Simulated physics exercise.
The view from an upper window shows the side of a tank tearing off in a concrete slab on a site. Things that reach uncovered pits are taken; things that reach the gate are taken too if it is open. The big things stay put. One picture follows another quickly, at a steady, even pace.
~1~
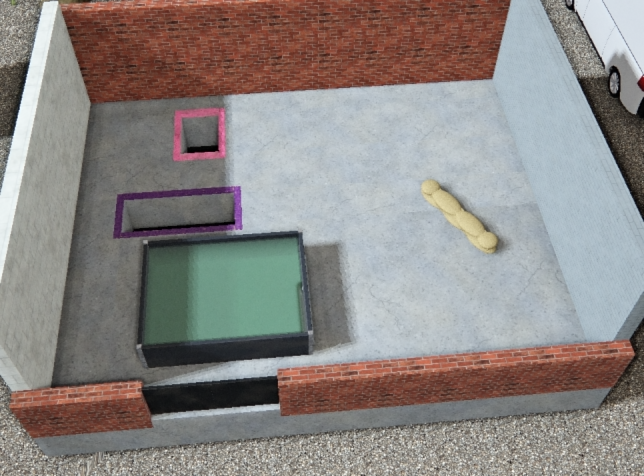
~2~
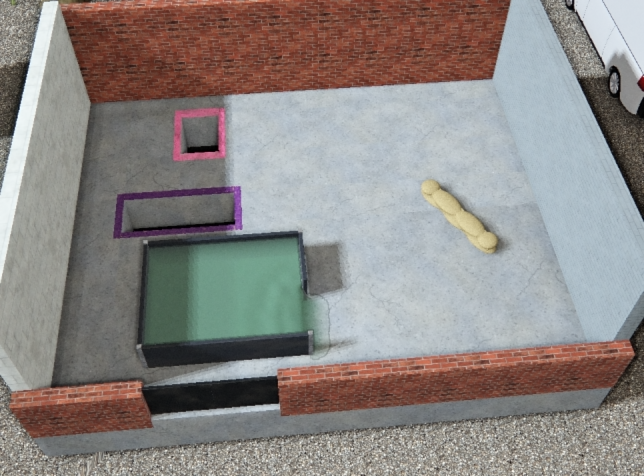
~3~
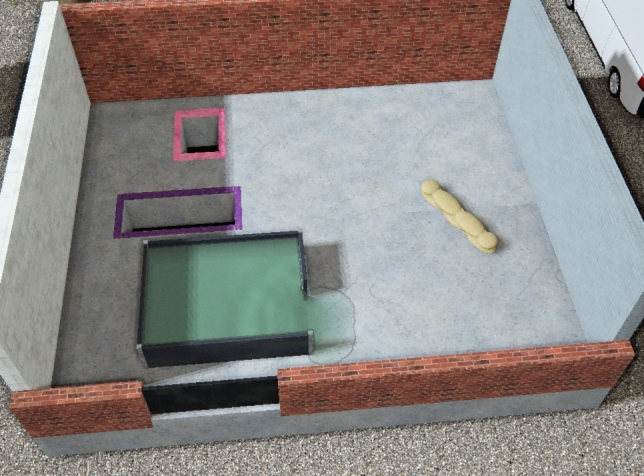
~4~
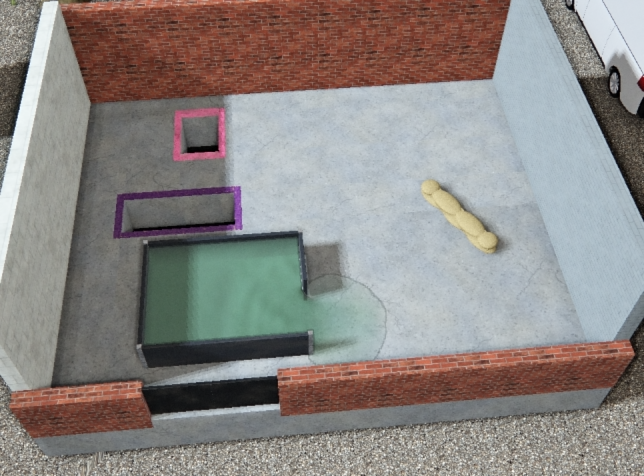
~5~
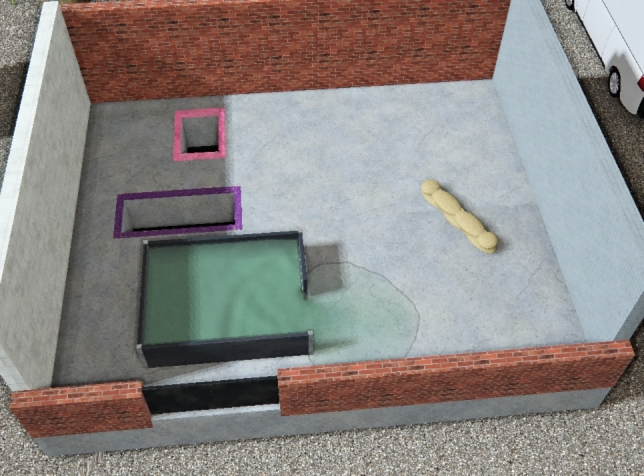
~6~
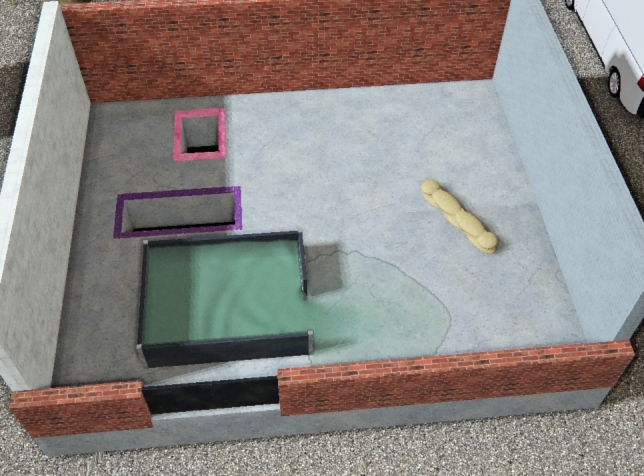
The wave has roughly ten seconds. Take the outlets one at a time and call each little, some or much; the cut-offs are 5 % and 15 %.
In order: The gate catches little; the purple pit catches little; the pink pit catches little.
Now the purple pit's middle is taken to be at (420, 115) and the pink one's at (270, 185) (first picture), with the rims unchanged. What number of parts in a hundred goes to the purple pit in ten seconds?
The purple pit takes 20 per cent.
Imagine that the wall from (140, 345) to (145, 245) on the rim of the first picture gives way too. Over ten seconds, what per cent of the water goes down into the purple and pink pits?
The purple pit takes 20 per cent and the pink pit 4 per cent.
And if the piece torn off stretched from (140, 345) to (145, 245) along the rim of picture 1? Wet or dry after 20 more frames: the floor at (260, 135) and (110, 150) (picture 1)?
First spot spared, second spot submerged.
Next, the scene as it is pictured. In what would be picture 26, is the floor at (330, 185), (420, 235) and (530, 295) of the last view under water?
In turn: Dry, under water, covered.
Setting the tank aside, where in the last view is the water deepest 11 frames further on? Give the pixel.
I would choose the pixel (587, 367).
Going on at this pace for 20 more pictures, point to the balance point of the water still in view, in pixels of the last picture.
The spot I would choose is (343, 306).
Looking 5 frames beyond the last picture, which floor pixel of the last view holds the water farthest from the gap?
Look around (560, 326).
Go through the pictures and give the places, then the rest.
The first picture shows the open tank at (225, 289) is whole and still.
In the second picture, the front is at (322, 352), out from the gap at (306, 320).
In the third picture, the front is at (343, 299), out from the gap at (306, 321).
In the fourth picture, water pours out at (306, 321) and has run to (379, 310).
In the fifth picture, water pours out at (306, 321) and has run to (411, 311).
In the sixth picture, water pours out at (306, 321) and has run to (444, 318).
A moment on, water covers 20 % of the floor; the gate 0 %, the purple pit 0 %, the pink pit 0 %.
Next, water covers 20 % of the floor; the gate 0 %, the purple pit 0 %, the pink pit 0 %.
Then, water covers 25 % of the floor; the gate 0 %, the purple pit 0 %, the pink pit 0 %.
Later, water covers 50 % of the floor; the gate 0 %, the purple pit 0 %, the pink pit 0 %.
In the end, water covers 70 % of the floor; the gate 0 %, the purple pit 0 %, the pink pit 0 %.
